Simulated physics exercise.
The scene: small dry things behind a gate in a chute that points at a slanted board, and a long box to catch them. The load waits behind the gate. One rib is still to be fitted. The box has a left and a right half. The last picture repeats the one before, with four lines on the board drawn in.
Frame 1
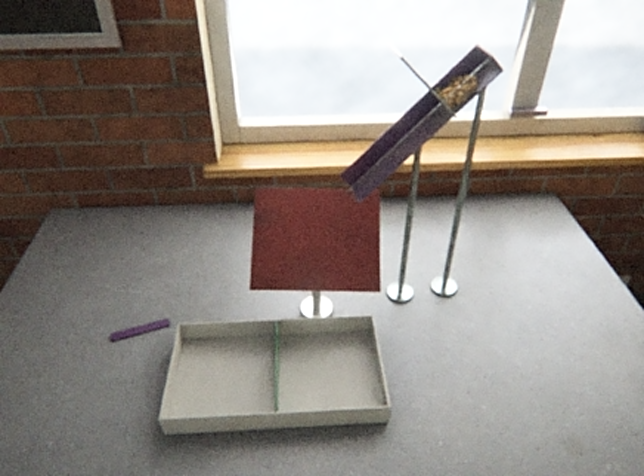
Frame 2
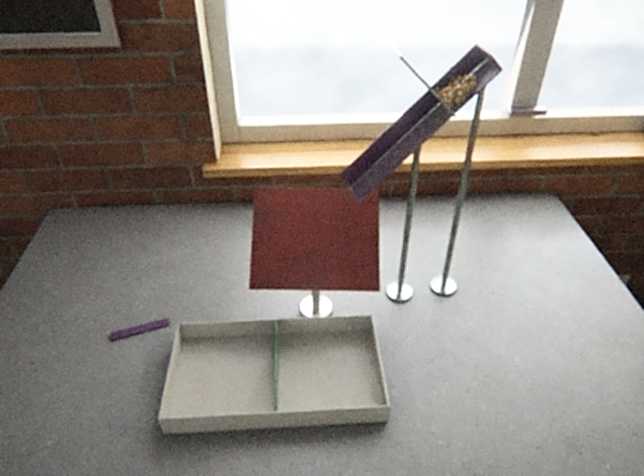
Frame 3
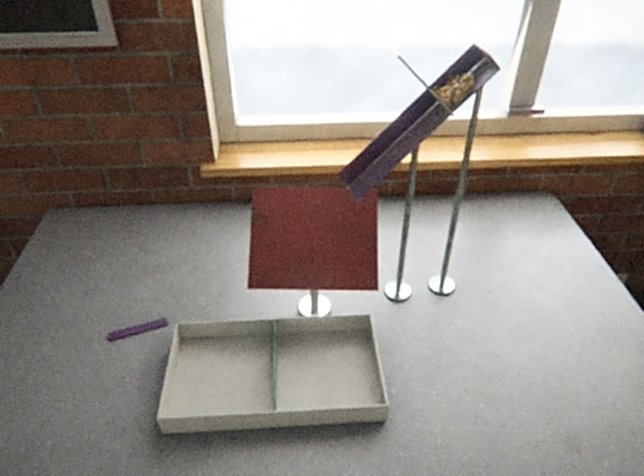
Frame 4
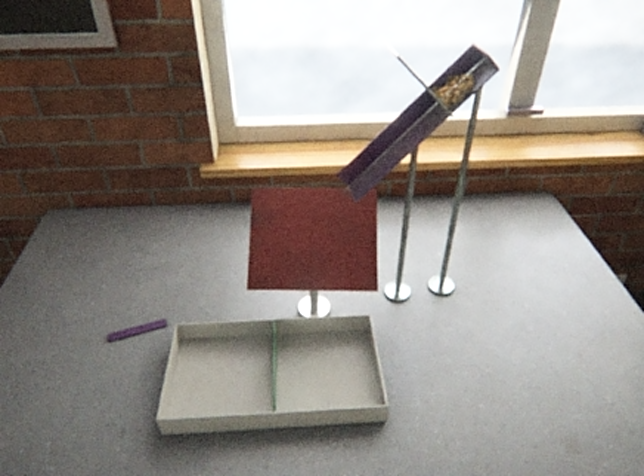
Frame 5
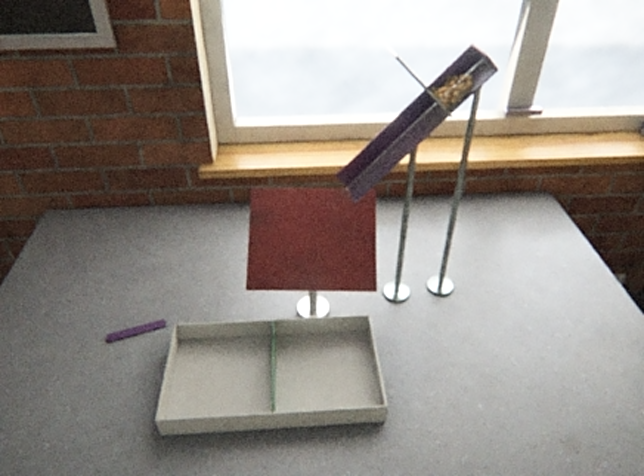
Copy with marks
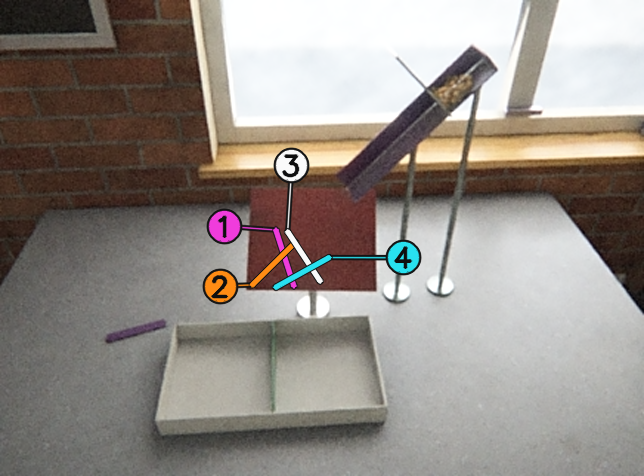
A gray table holds a still purple chute of chickpeas, a red board and a divided box.
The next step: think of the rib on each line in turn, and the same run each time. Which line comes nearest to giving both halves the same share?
Go for 2.
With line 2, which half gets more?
Left.
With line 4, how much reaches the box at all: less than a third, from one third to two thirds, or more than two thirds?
Line 4 gives more than two thirds.
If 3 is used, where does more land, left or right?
The right half.
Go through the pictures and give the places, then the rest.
The first picture shows load behind the gate (457, 89), dried chickpeas; lip of the chute (355, 195), sloping fairly steeply.
The second picture shows middle of the board (316, 238), tilted fairly steeply; middle of its low edge (314, 290); of its high edge (317, 188).
The third picture shows front corners of the box (158, 418) and (388, 405); front end of its middle wall (274, 411).
The fourth picture shows middle of the load (454, 89); lip (352, 194).
The fifth picture shows middle of the load (453, 89); lip (351, 194).
On the marked copy, line 1 from (275, 229) to (293, 286); line 2 from (295, 242) to (252, 284); line 3 from (287, 231) to (320, 281); line 4 from (329, 257) to (275, 287).
Choosing 1, of what is caught, just a few in the left half, almost all in the right.
Choosing 2, of what is caught, roughly two thirds in the left half, roughly a third in the right.
Choosing 3, of what is caught, about a tenth in the left half, almost all in the right.
Choosing 4, of what is caught, every piece in the left half, not one piece in the right.
